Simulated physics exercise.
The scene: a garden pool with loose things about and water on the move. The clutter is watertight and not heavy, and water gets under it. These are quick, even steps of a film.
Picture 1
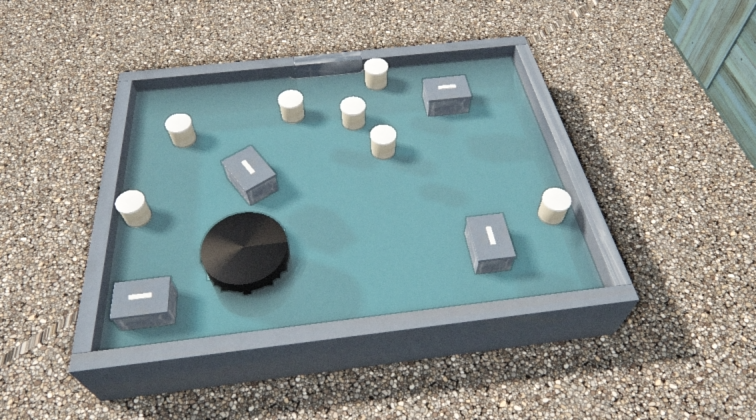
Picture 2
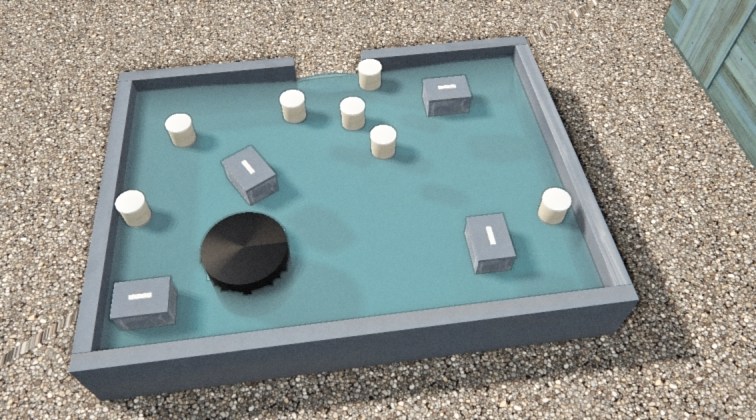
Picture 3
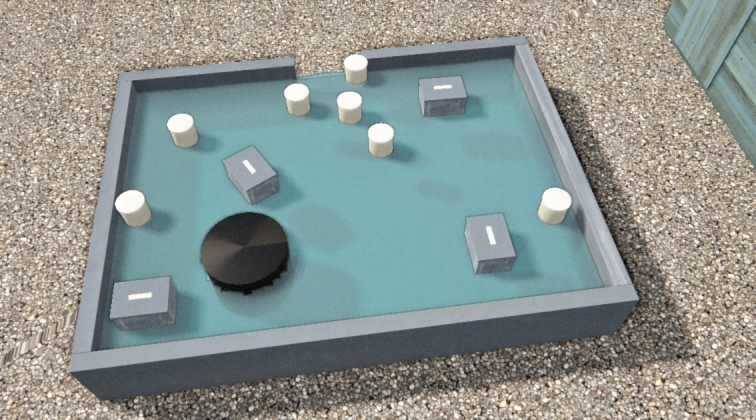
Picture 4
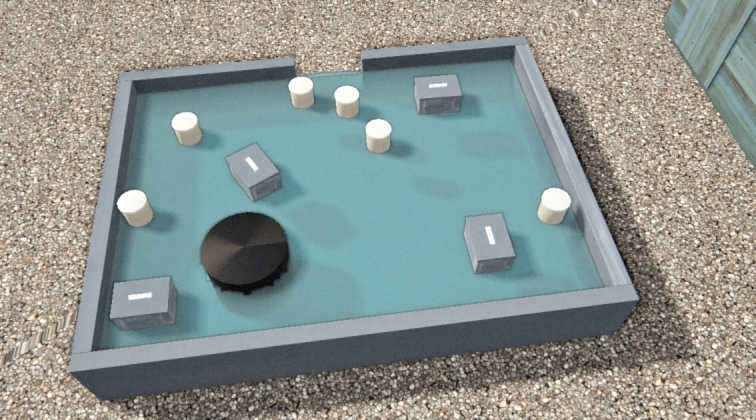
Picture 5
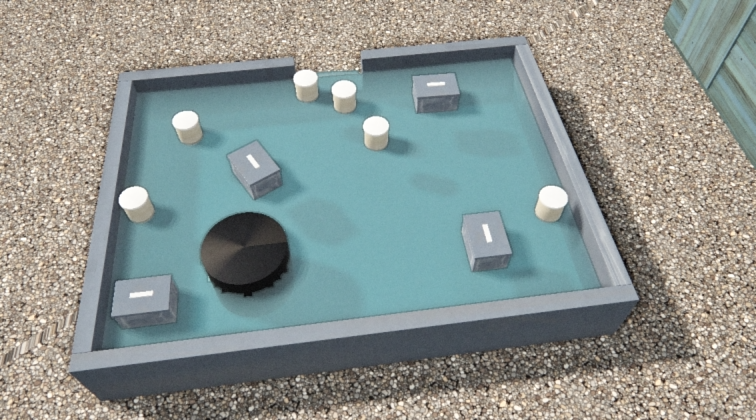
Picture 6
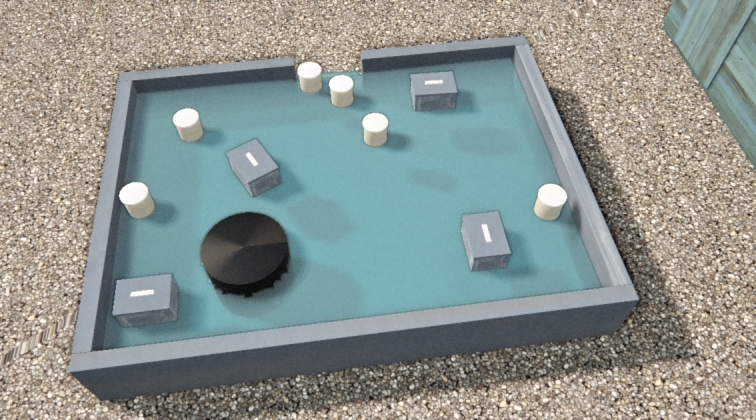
A shallow rectangular pool of teal water with grey walls sits on pebbly ground, seen from above by a still camera. Seven cream cylinders and four grey boxes are scattered across it, with a round black object at lower left and a greenish panel at upper right. A gap opens in the far wall, the nearest cylinder slides left and disappears there, and others drift slowly towards the opening while the black object stays still.
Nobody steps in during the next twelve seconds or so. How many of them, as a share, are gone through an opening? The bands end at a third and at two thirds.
That comes to between one and two thirds.
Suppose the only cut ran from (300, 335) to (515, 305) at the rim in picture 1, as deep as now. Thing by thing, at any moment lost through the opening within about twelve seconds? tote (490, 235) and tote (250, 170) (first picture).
One after the other: Carried outside, washed out.
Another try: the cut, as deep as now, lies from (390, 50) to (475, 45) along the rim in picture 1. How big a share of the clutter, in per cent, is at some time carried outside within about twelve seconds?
Close to 50 %.
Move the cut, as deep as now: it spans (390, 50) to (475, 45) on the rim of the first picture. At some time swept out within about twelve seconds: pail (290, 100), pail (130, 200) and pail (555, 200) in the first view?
In that order: Through, no, kept in.
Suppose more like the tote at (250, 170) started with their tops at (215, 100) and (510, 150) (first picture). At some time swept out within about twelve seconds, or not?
As listed: Out, no.
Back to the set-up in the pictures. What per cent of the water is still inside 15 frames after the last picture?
About 80 per cent.
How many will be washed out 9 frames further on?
That makes 3.
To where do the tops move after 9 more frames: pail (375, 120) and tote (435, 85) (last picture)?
Around (356, 99) and (401, 78).
A moment on, 2 of 11 are out; 9 afloat.
Next, 3 of 11 are out; 8 afloat.
Later, 3 of 11 are out; 8 afloat.
In the end, 5 of 11 are out; 6 afloat.
